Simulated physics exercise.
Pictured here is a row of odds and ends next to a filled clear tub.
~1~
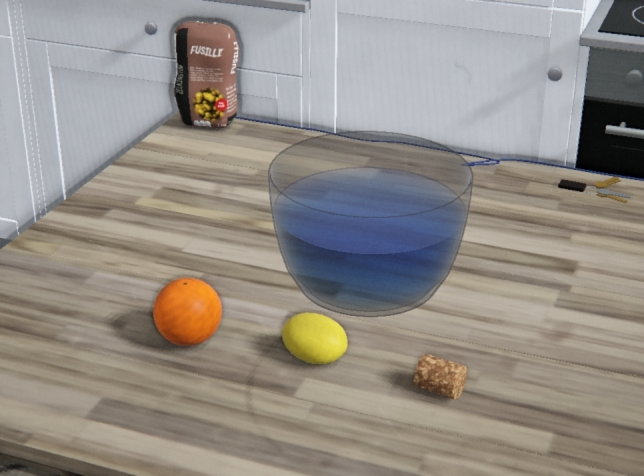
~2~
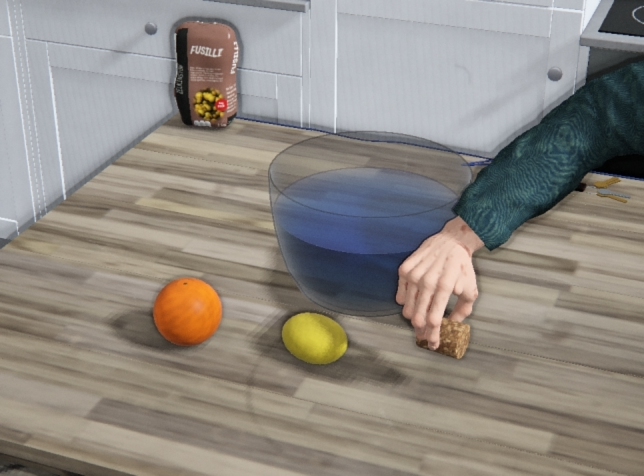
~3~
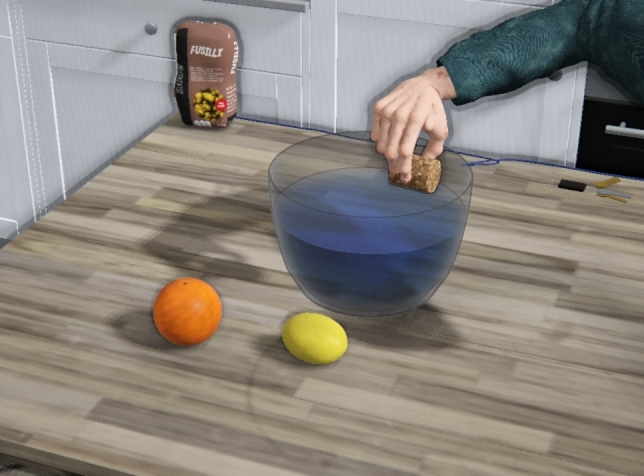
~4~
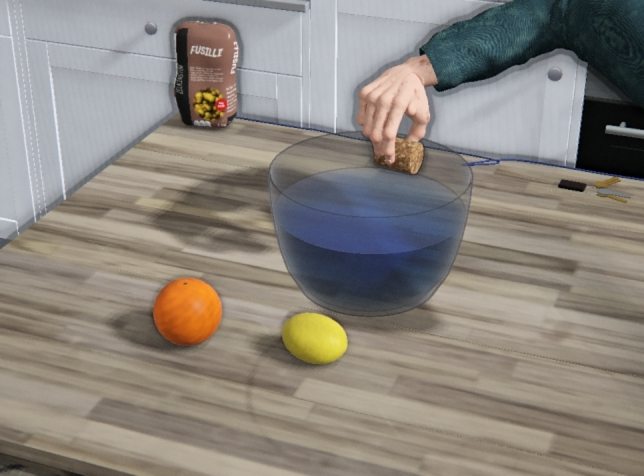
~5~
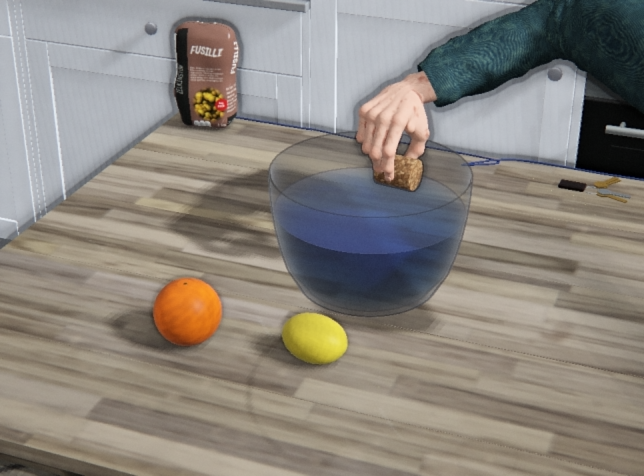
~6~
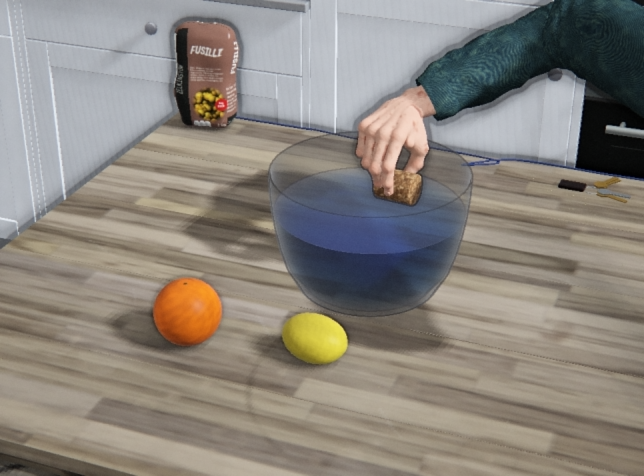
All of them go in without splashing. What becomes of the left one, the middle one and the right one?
Okay - the left one won't go under, the middle one won't go under, the right one won't go under.
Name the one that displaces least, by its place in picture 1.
Answer: The body at the right end.
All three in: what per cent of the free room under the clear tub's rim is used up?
I make it 16 per cent.
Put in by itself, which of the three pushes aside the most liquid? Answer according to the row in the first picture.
Answer: The left-hand body.
Next, the cork rides on the surface.
After that, the lemon rides on the surface.
Finally, the orange rides on the surface; afloat, orange, lemon and cork.
